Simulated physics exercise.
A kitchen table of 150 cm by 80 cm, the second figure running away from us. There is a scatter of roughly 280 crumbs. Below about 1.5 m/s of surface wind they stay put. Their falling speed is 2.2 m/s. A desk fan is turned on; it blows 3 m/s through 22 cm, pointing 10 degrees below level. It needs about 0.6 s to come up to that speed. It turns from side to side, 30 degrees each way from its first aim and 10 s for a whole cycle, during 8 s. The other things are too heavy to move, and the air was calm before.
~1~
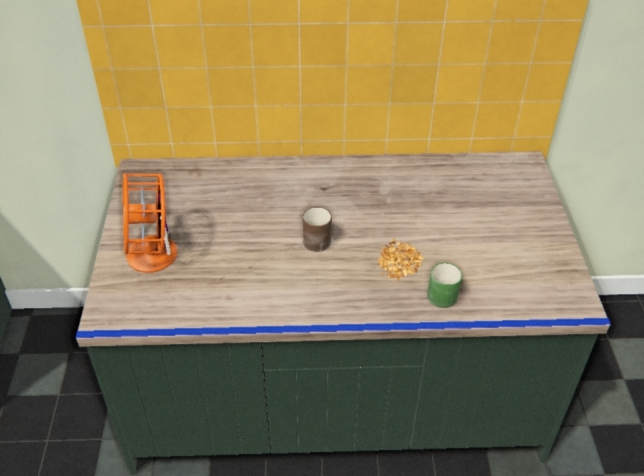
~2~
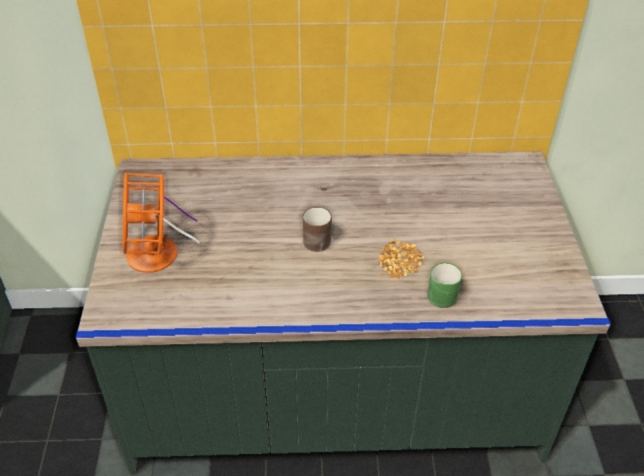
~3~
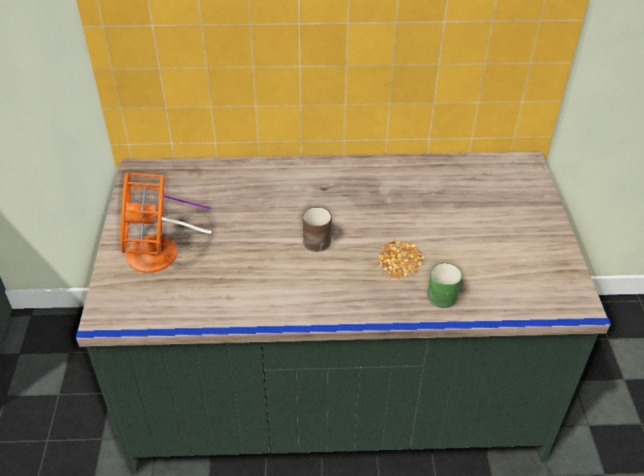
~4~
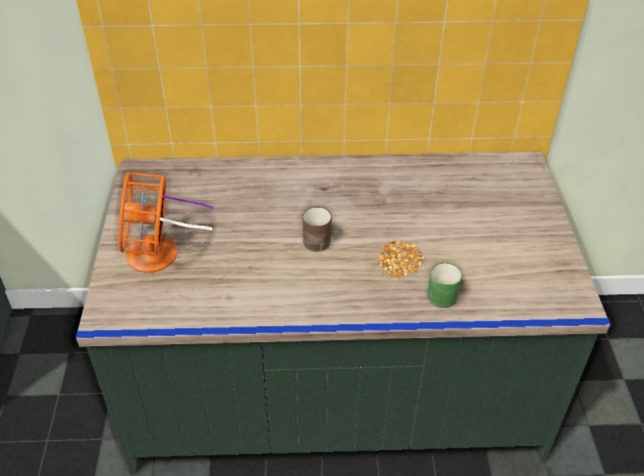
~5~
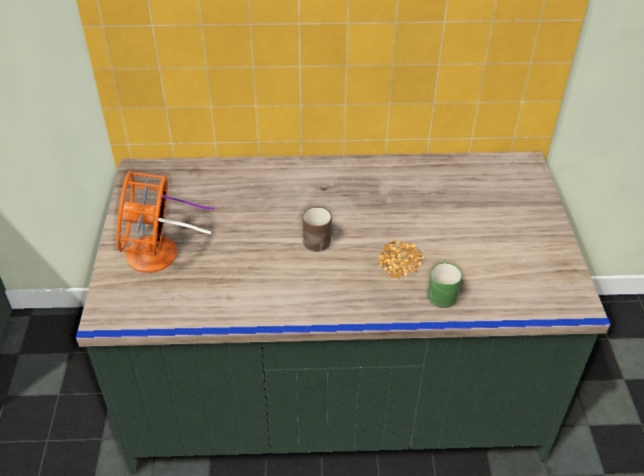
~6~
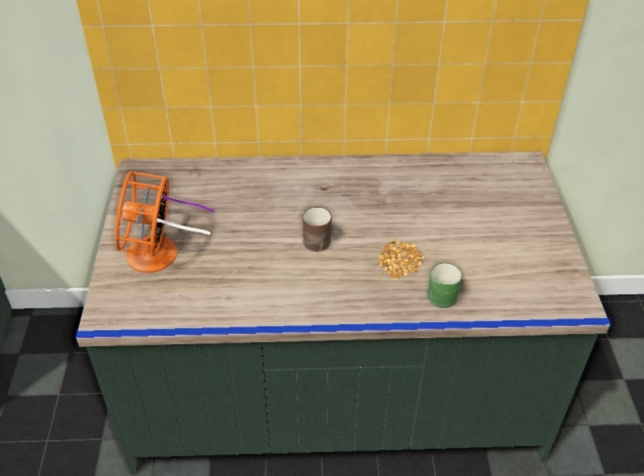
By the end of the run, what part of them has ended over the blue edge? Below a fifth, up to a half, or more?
Of the crumbs, less than a fifth end over the blue edge.
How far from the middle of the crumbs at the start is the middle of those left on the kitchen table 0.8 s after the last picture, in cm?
Roughly 30 cm.
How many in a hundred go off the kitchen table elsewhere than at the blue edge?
About 100 %.
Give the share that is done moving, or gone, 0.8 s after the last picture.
Some 0 per cent.
Then, 0.8 s after the last picture, 0 % are over the blue edge; the middle of those left on the top is near (487, 236); 0 % are gone or lie where they will stay.
Then, 1.8 s after the last picture, 0 % are over the blue edge; the middle of those left on the top is near (473, 239); 78 % are gone or lie where they will stay.
Then, 3.6 s after the last picture, 0 % are over the blue edge; the middle of those left on the top is near (490, 233); 80 % are gone or lie where they will stay.
Then, 7.2 s after the last picture, at the end, 0 % are over the blue edge.
